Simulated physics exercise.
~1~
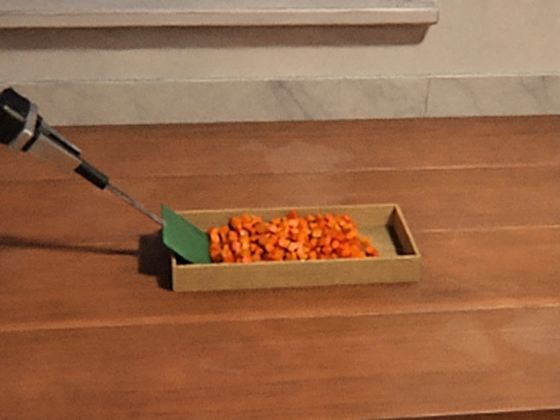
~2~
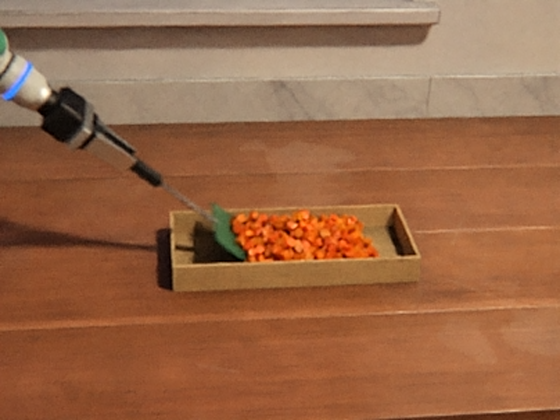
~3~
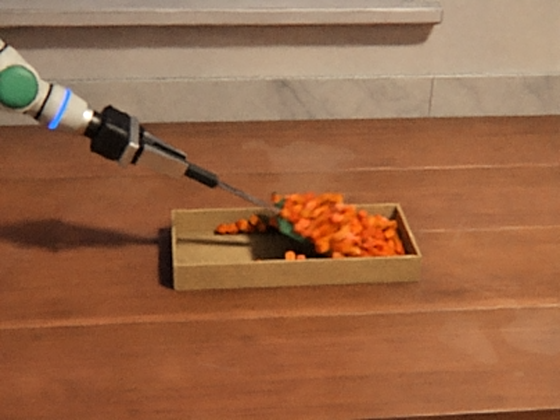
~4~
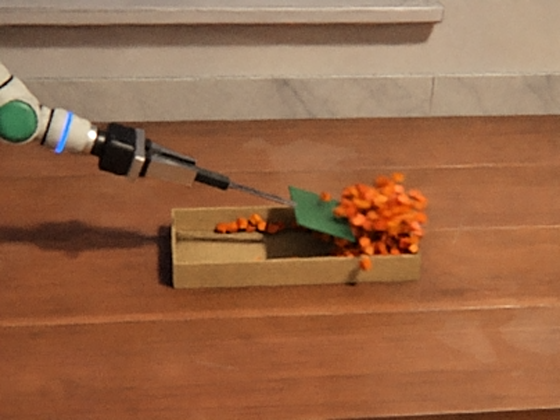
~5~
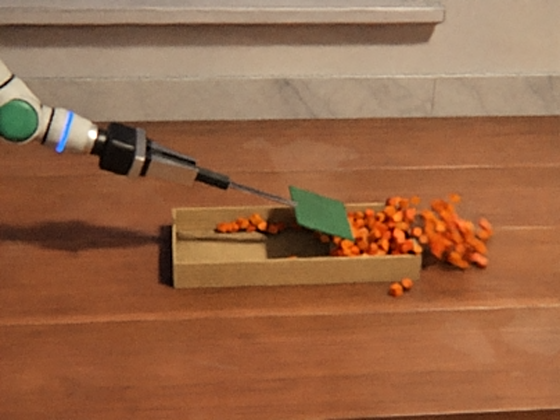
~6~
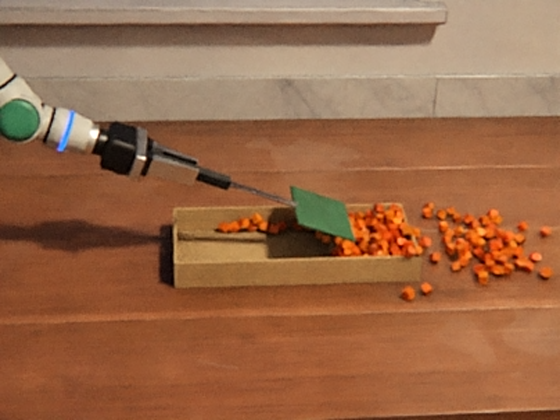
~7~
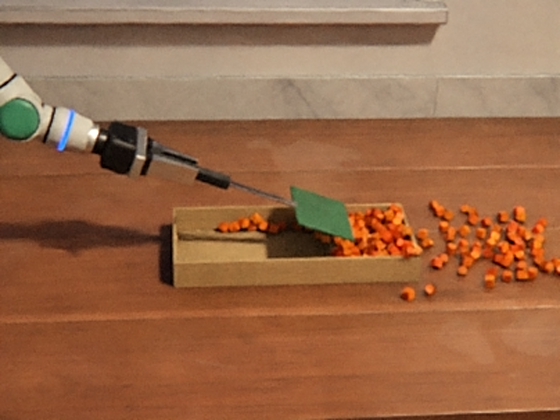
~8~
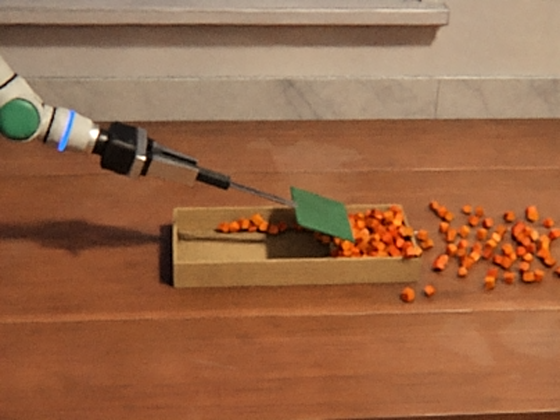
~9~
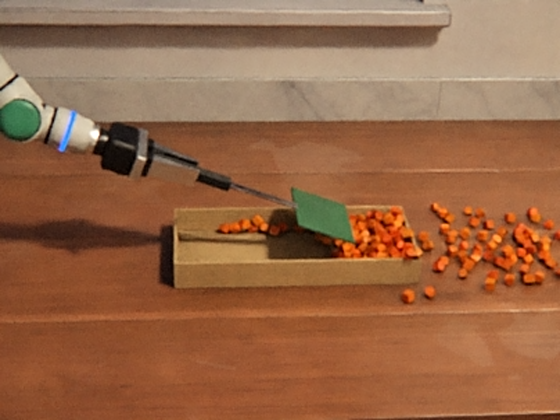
A robot arm with a green joint and a blue ring reaches in from the left, holding a green turner over a reddish-brown wooden table, seen from slightly above with a pale wall behind. The turner's blade dips into a shallow tan trough heaped with small orange vegetable pieces. It pushes the heap to the right, then tilts and lifts as the pieces bunch up and rise at the far end. The blade stops, but many pieces fly over the right edge and scatter across the table. At the end, the turner stays still above the trough, where most pieces remain, while a large share lies strewn to the right.
